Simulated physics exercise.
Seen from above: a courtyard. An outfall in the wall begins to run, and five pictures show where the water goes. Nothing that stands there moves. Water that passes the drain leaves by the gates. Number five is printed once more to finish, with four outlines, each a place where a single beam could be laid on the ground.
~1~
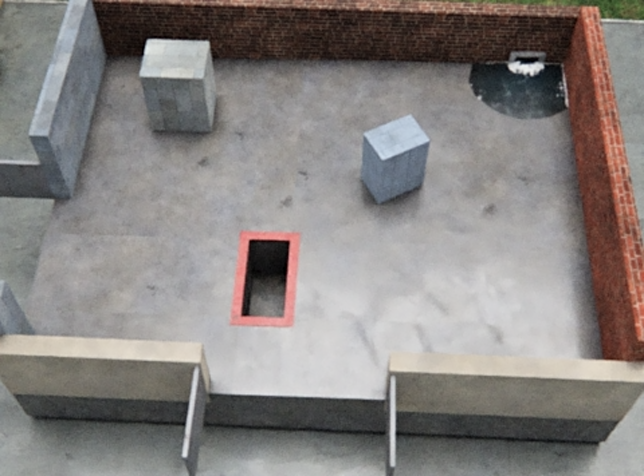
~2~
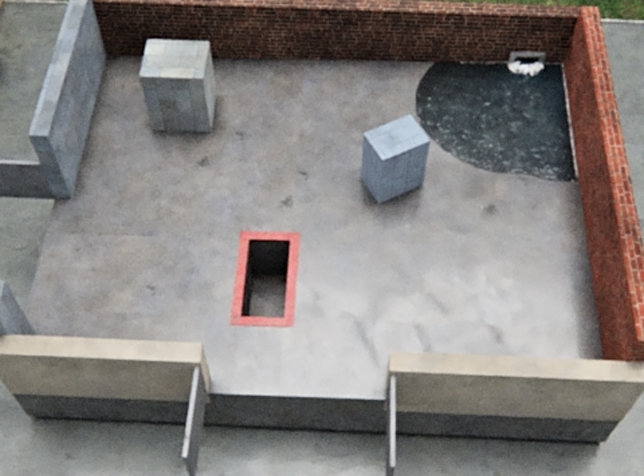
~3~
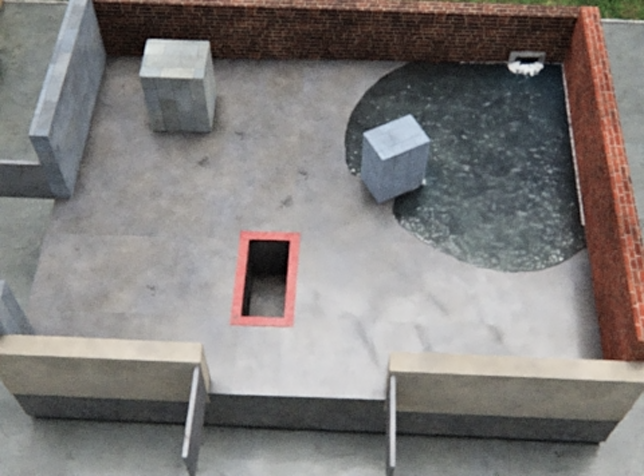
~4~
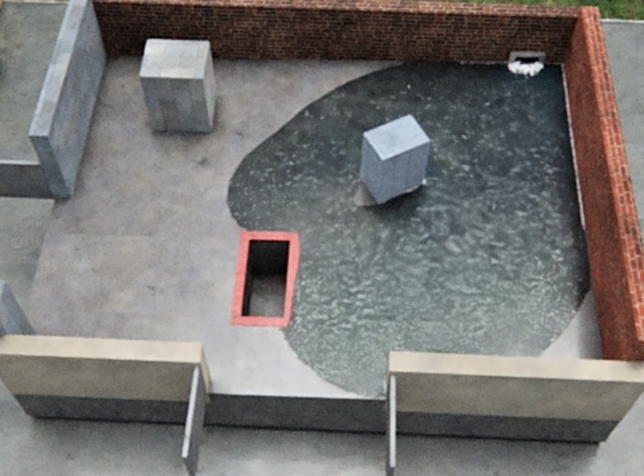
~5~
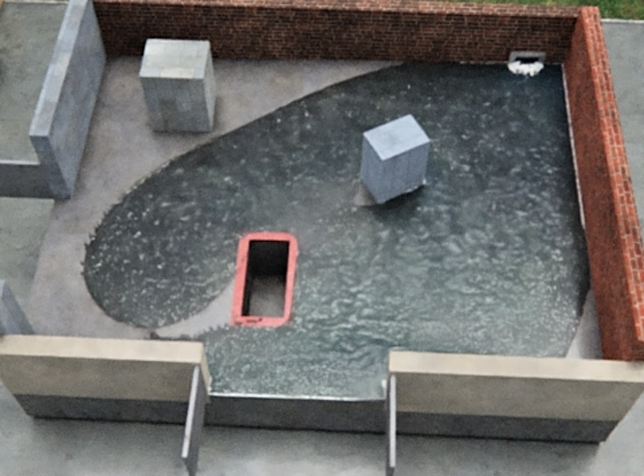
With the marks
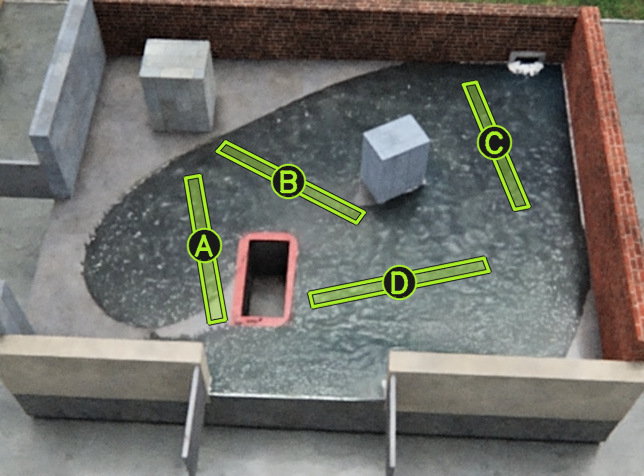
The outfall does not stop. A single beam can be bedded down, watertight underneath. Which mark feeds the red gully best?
Choose D.
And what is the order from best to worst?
D, A, C, B.
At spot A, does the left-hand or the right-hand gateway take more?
More leaves on the right.
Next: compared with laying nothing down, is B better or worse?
It is worse.
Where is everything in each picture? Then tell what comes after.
In the first frame, outfall at (526, 59); red gully at (266, 278); open gate at (56, 264); open gate at (298, 378); front seen at (562, 108), 4 % of the ground wet; red gully still dry.
In the second frame, front seen at (548, 174), 11 % of the ground wet; red gully still dry.
In the third frame, front seen at (535, 267), 26 % of the ground wet; red gully still dry.
In the fourth frame, front seen at (307, 323), 52 % of the ground wet; red gully still dry.
In the fifth frame, front seen at (107, 308), 68 % of the ground wet; red gully taking water.
On the marked copy, A from (192, 176) to (217, 321); B from (221, 146) to (360, 217); C from (469, 83) to (521, 208); D from (311, 299) to (486, 264).
If A is chosen, about 34 % of the stream goes into the red gully, about 66 % out by the gates.
If B is chosen, about 14 % of the stream goes into the red gully, about 86 % out by the gates.
If C is chosen, about 19 % of the stream goes into the red gully, about 81 % out by the gates.
If D is chosen, about 56 % of the stream goes into the red gully, about 44 % out by the gates.
